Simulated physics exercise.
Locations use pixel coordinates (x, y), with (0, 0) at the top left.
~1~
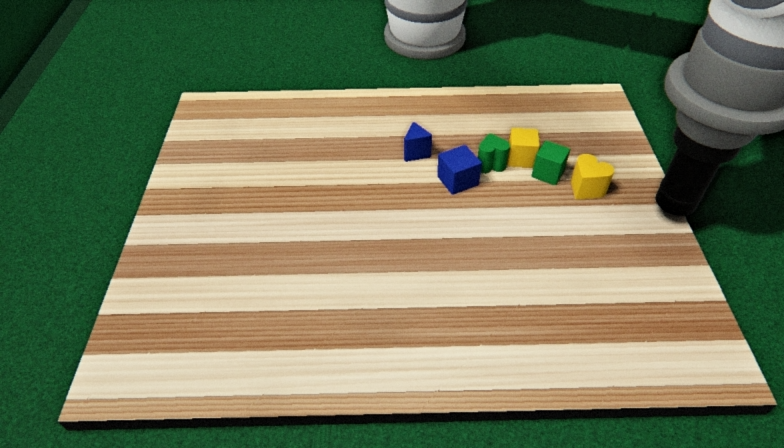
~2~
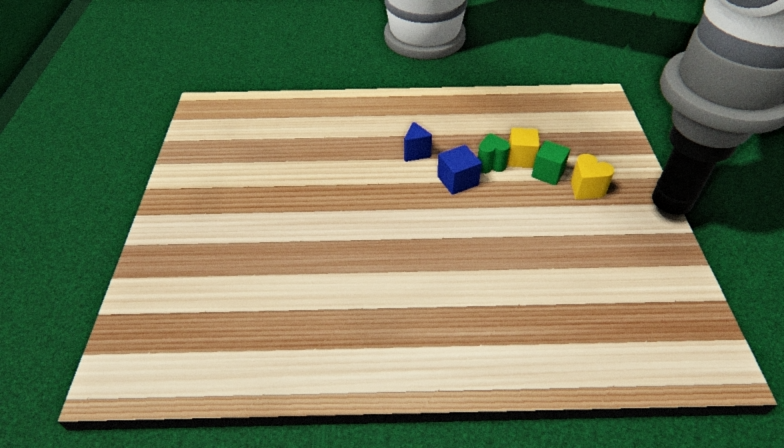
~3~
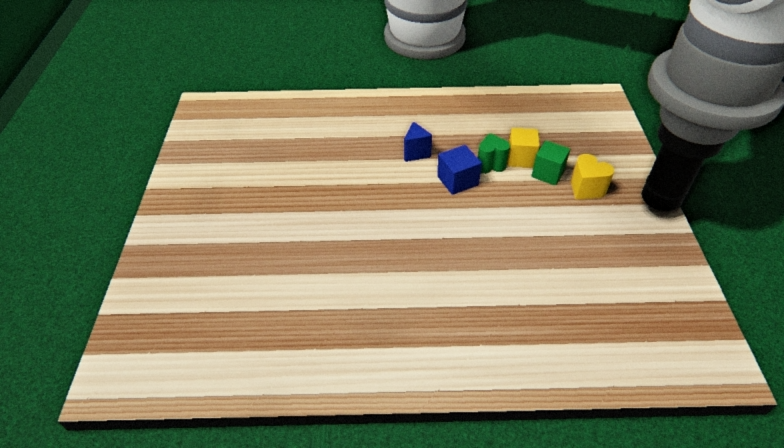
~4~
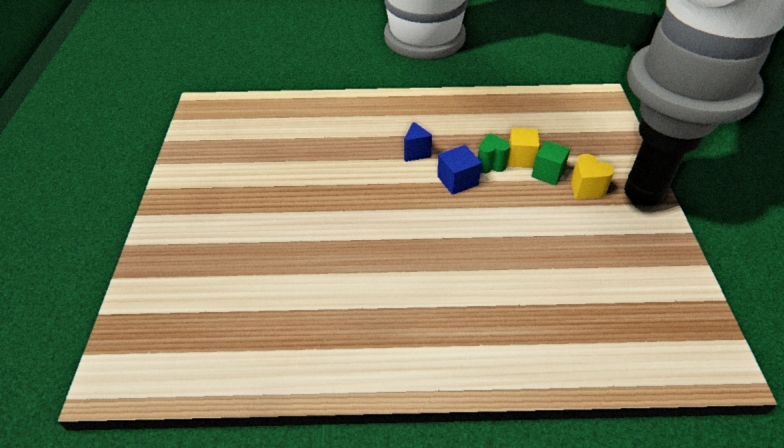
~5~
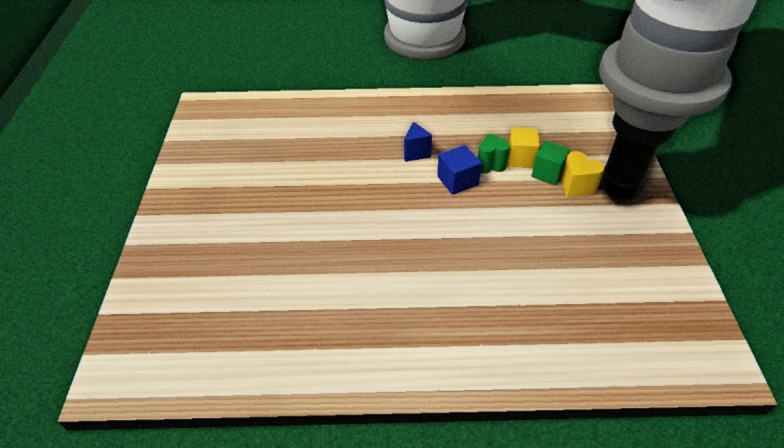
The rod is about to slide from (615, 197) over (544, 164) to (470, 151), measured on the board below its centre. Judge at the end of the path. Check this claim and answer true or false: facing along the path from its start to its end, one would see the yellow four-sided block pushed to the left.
The statement is incorrect.
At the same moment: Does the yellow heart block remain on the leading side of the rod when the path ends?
Yes, it checks out.
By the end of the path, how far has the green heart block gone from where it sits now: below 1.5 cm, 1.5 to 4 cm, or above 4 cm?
Its final spot will lie more than 4 cm from the current one.
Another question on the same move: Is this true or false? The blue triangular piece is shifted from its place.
This is true.
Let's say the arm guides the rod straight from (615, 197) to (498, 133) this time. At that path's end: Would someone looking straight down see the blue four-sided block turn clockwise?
It seems not.
The first path, step by step. One third of the way, rod at (571, 162); green heart block at (479, 142); yellow four-sided block at (487, 123), turned 60° clockwise; green four-sided block at (507, 138), turned 40° anticlockwise; yellow heart block at (537, 142).
Two thirds of the way, rod at (521, 147); blue triangular piece at (408, 131), turned 20° clockwise; green heart block at (436, 140), turned 65° anticlockwise; yellow four-sided block at (457, 107); green four-sided block at (459, 127), turned 45° anticlockwise; yellow heart block at (487, 129), turned 15° anticlockwise.
At the end, rod at (471, 140); blue triangular piece at (395, 133); green heart block at (424, 141), turned 125° anticlockwise; yellow four-sided block at (449, 104), turned 175° clockwise; green four-sided block at (411, 117), turned 40° anticlockwise; yellow heart block at (438, 121).
